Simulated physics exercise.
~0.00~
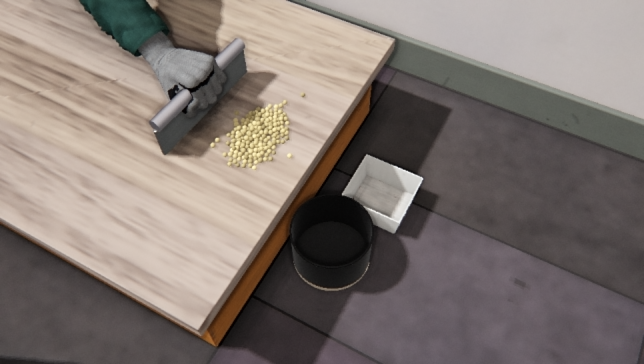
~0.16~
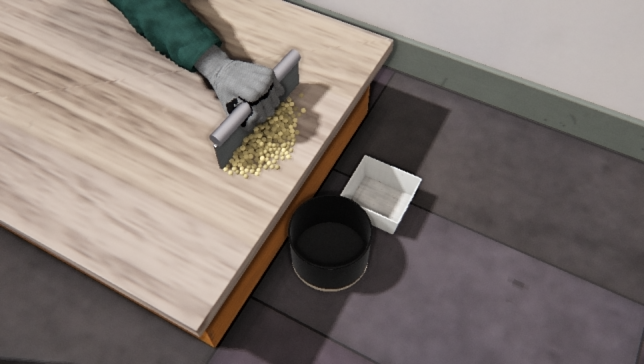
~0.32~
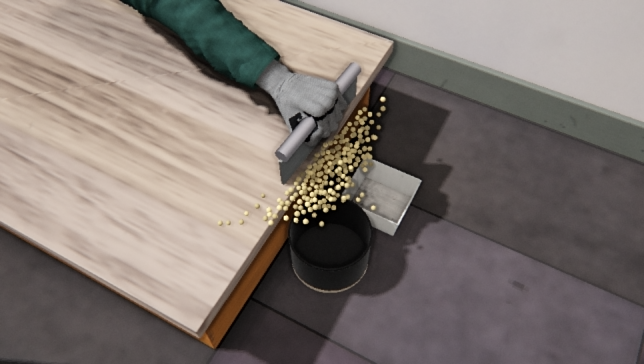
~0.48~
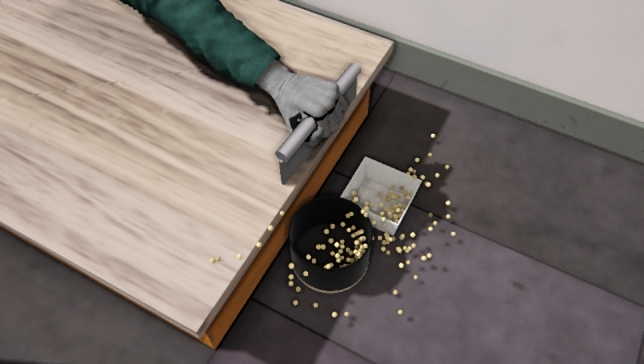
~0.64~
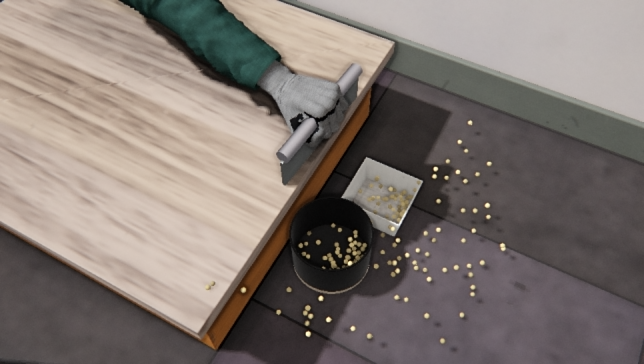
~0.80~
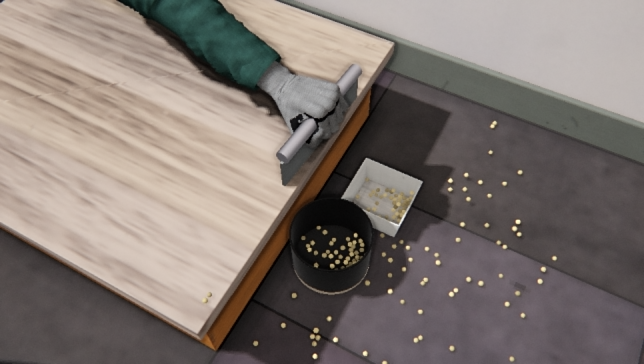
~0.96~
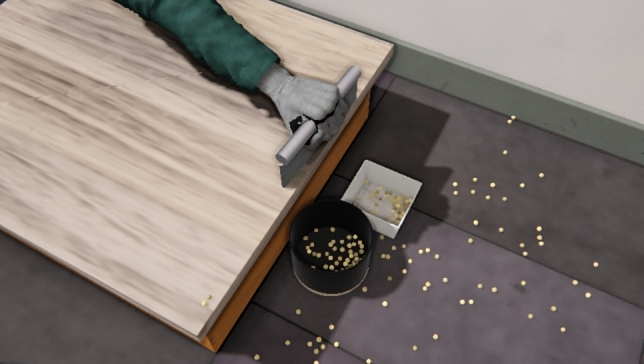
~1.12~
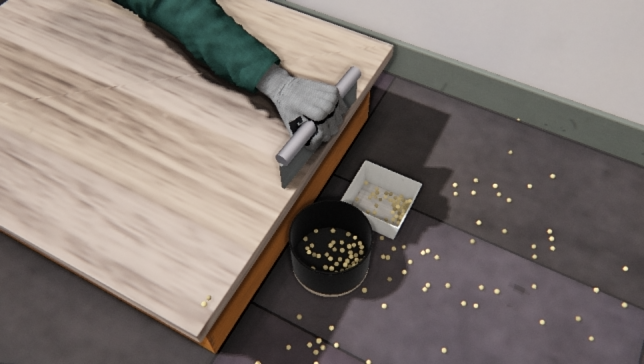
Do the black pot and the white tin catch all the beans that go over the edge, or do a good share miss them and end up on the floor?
A good share miss and end up scattered across the floor, though the black pot and the white tin each catch a fair portion.
